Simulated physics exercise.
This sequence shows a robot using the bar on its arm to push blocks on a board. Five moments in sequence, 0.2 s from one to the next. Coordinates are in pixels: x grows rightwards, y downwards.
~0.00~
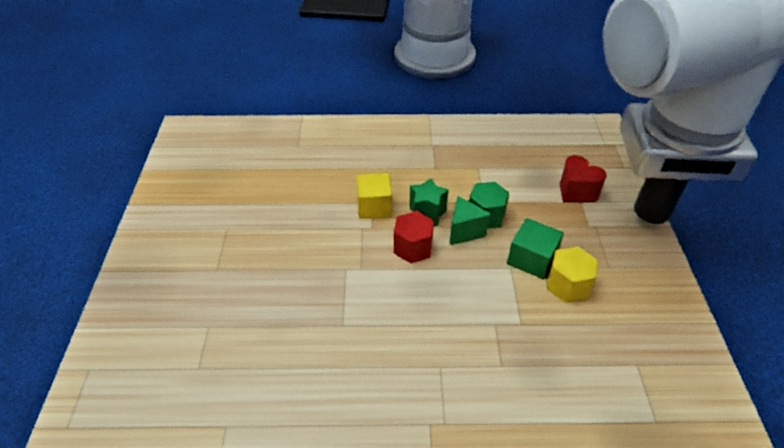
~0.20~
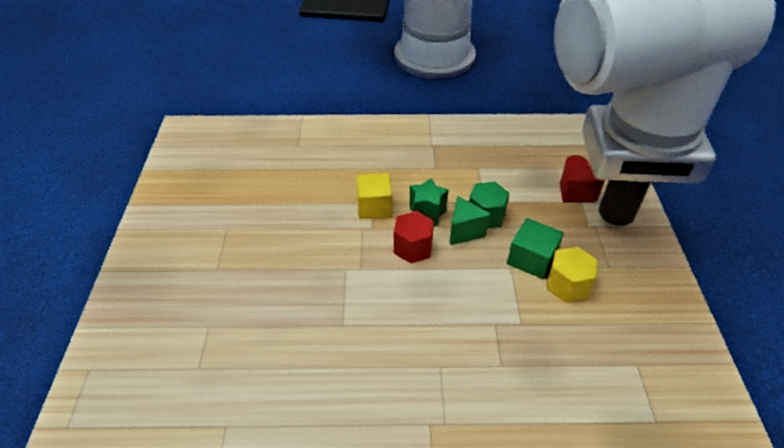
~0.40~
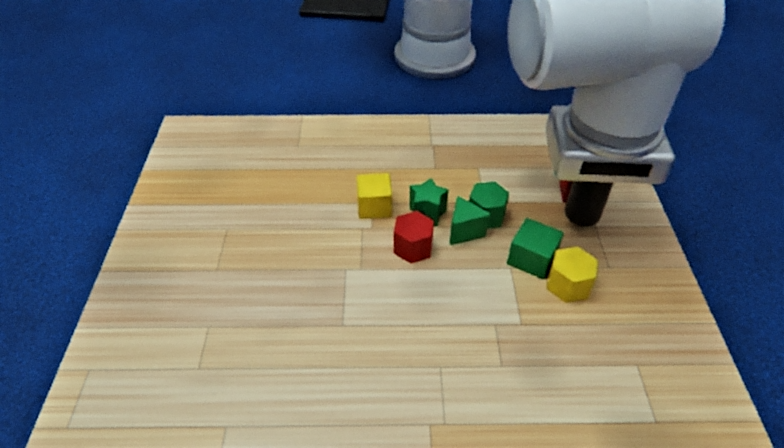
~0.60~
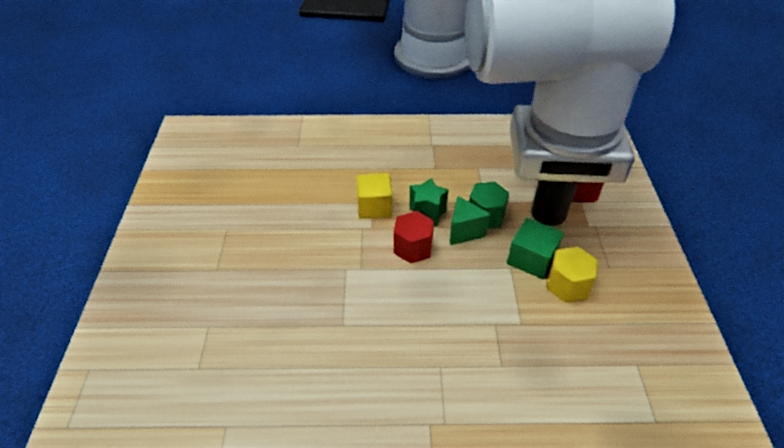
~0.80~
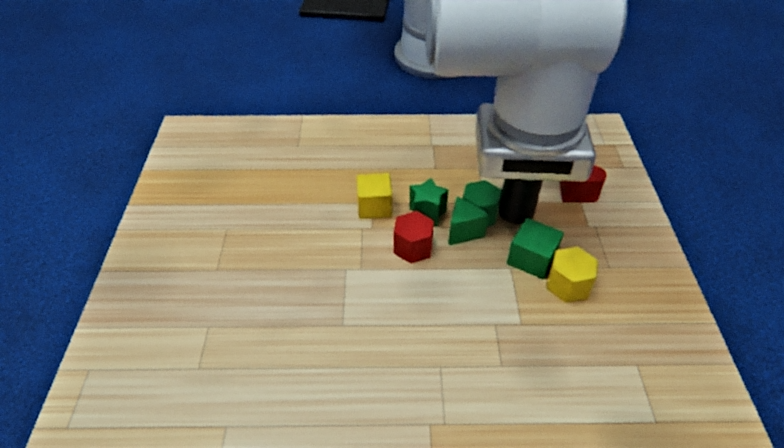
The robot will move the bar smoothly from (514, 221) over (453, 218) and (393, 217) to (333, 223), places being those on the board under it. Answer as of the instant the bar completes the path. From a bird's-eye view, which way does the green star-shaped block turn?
Rotation: Counter-clockwise.
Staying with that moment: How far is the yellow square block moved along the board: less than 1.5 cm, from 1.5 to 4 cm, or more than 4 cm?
Distance: Above 4 cm.
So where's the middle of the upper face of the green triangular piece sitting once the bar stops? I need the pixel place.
It is going to be at (446, 219).
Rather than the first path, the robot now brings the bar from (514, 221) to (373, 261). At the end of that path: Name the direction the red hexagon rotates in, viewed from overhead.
It goes clockwise.
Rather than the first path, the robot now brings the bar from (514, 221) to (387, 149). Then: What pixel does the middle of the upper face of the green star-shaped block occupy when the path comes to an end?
In the picture, that point is around (399, 191).
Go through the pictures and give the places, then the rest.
Bar's lower end at (652, 211); yellow square block at (374, 185); green star-shaped block at (429, 191); green triangular piece at (467, 210); green hexagon at (490, 194), in the first frame.
Bar at (617, 213); blocks still, in the second frame.
Bar at (582, 214); blocks still, in the third frame.
Bar at (549, 213); blocks still, in the fourth frame.
Bar at (516, 212); yellow square block at (374, 185); green star-shaped block at (429, 191); green triangular piece at (466, 211); green hexagon at (483, 193), in the fifth frame.
What follows on the original path. One third of the way, bar at (454, 209); yellow square block at (367, 185), turned 15° clockwise; green star-shaped block at (401, 188), turned 55° anticlockwise; green triangular piece at (448, 218), turned 25° anticlockwise; green hexagon at (431, 177), turned 30° clockwise.
Two thirds of the way, bar at (393, 208); yellow square block at (335, 180); green star-shaped block at (368, 181), turned 60° anticlockwise; green triangular piece at (446, 219), turned 35° anticlockwise; green hexagon at (422, 170), turned 60° clockwise.
At the end, bar at (332, 213); yellow square block at (298, 167), turned 40° clockwise; green star-shaped block at (324, 179), turned 25° anticlockwise; green triangular piece at (446, 219), turned 35° anticlockwise; green hexagon at (422, 170), turned 60° clockwise.
